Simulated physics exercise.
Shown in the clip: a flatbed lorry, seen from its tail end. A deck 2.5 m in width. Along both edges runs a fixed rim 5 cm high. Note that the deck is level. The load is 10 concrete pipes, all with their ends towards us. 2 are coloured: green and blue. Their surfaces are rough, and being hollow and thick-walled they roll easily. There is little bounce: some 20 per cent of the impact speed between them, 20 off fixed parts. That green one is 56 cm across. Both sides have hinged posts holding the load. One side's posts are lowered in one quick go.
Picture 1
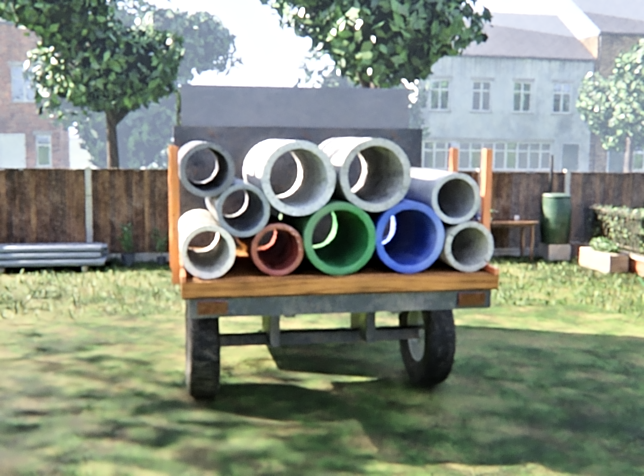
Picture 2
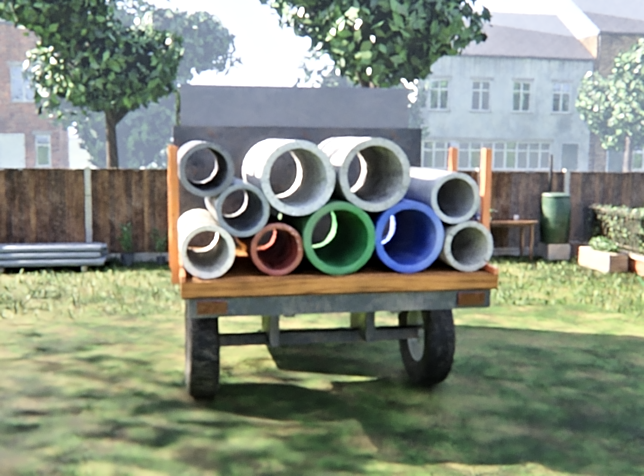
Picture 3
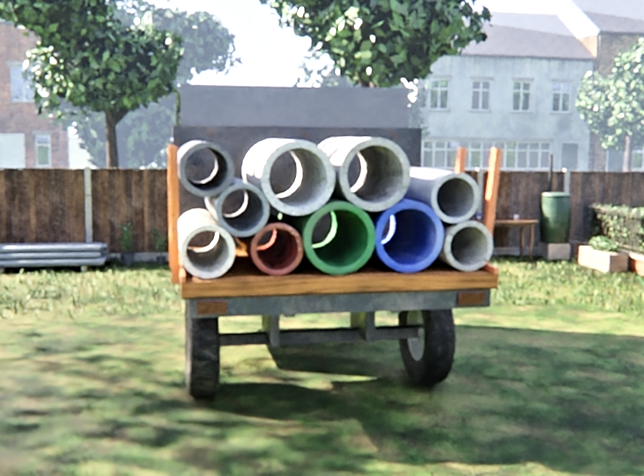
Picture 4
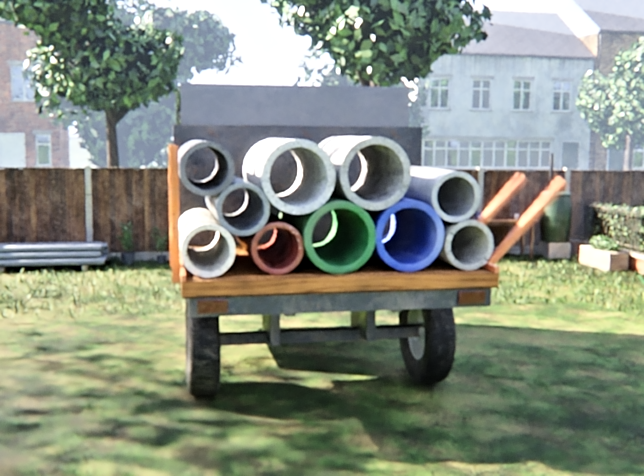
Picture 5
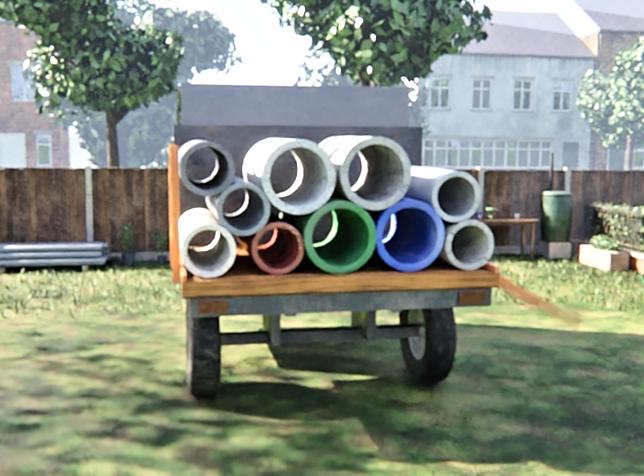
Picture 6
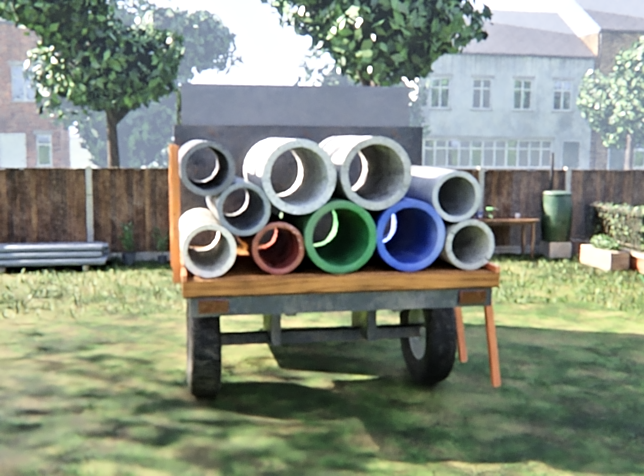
A flatbed stacked with pipes stays still as its right posts swing outward and down.
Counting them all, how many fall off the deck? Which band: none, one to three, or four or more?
Band: None.
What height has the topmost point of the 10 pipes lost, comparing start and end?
0 cm.
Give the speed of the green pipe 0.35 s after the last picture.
Speed approx. 0.0 m/s.
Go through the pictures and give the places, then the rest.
The first frame shows green (340, 239), blue (410, 238); sides still shut; the deck is level; 5 of the 10 make up the bottom layer.
The second frame shows green (339, 239), blue (410, 237); sides still shut.
The third frame shows green (339, 238), blue (410, 237); right posts out by 5°, tip at (494, 154).
The fourth frame shows green (340, 237), blue (410, 236); right posts out by 45°, tip at (558, 184).
The fifth frame shows green (340, 237), blue (410, 236); right posts out by 120°, tip at (571, 321).
The sixth frame shows green (341, 237), blue (411, 236); right posts out by 170°, tip at (493, 379).
Another 0.4 s on from the last picture, green is on the deck, 120 cm from the left edge; blue is on the deck, 70 cm from the right edge; 0 off so far.
In the end (0.8 s after the last picture), green is on the deck, 120 cm from the left edge; blue is on the deck, 70 cm from the right edge; 0 off so far.
